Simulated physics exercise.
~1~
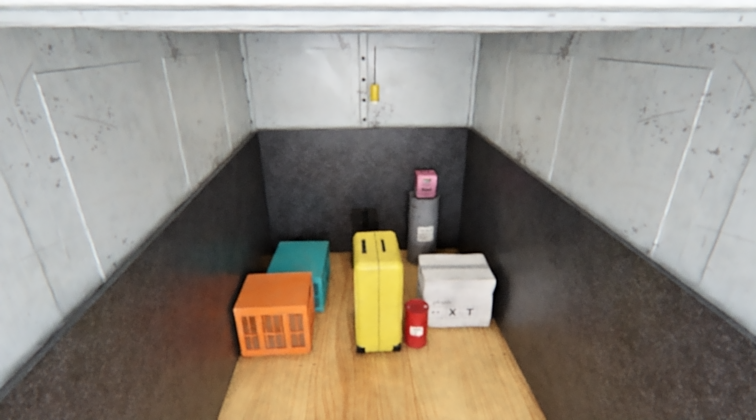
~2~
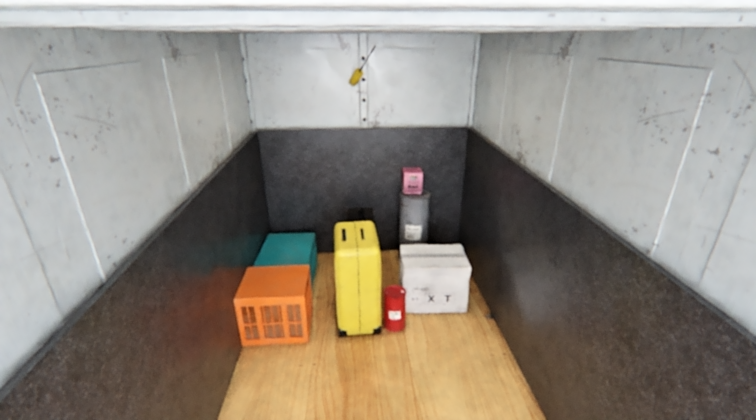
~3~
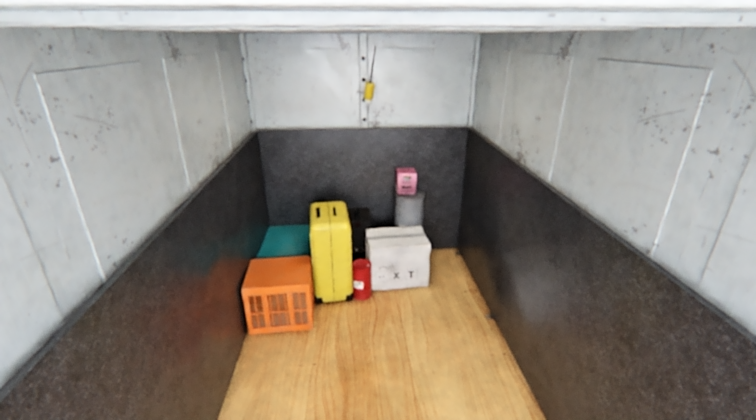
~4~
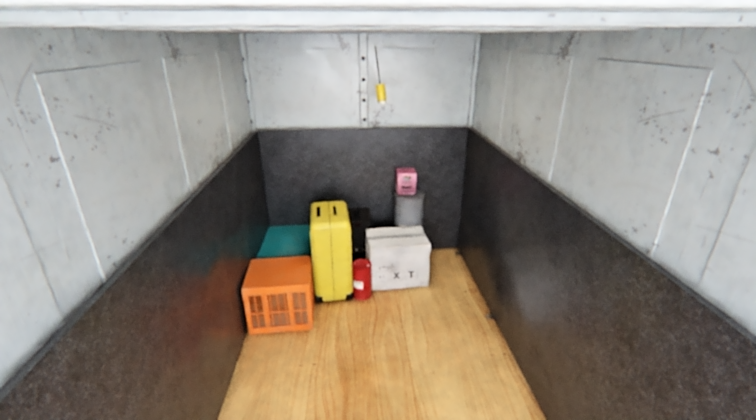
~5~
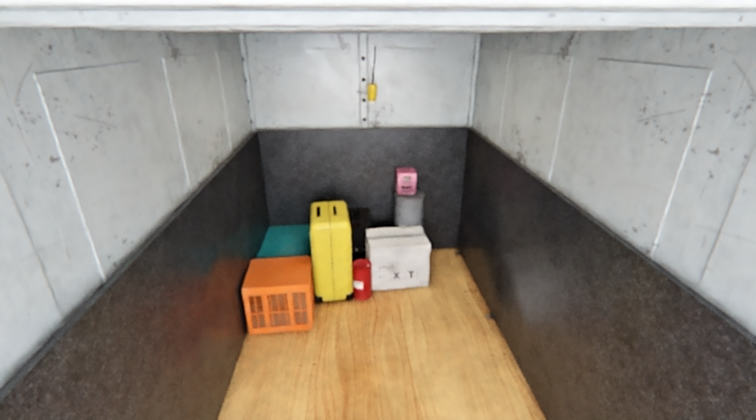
The clip shows a yellow suitcase, orange and turquoise crates, a white box, a red canister and other cargo in a van's load bay as a lamp swings. The cargo slides left and towards the front wall, then rests in a tighter cluster, the suitcase and canister still upright.
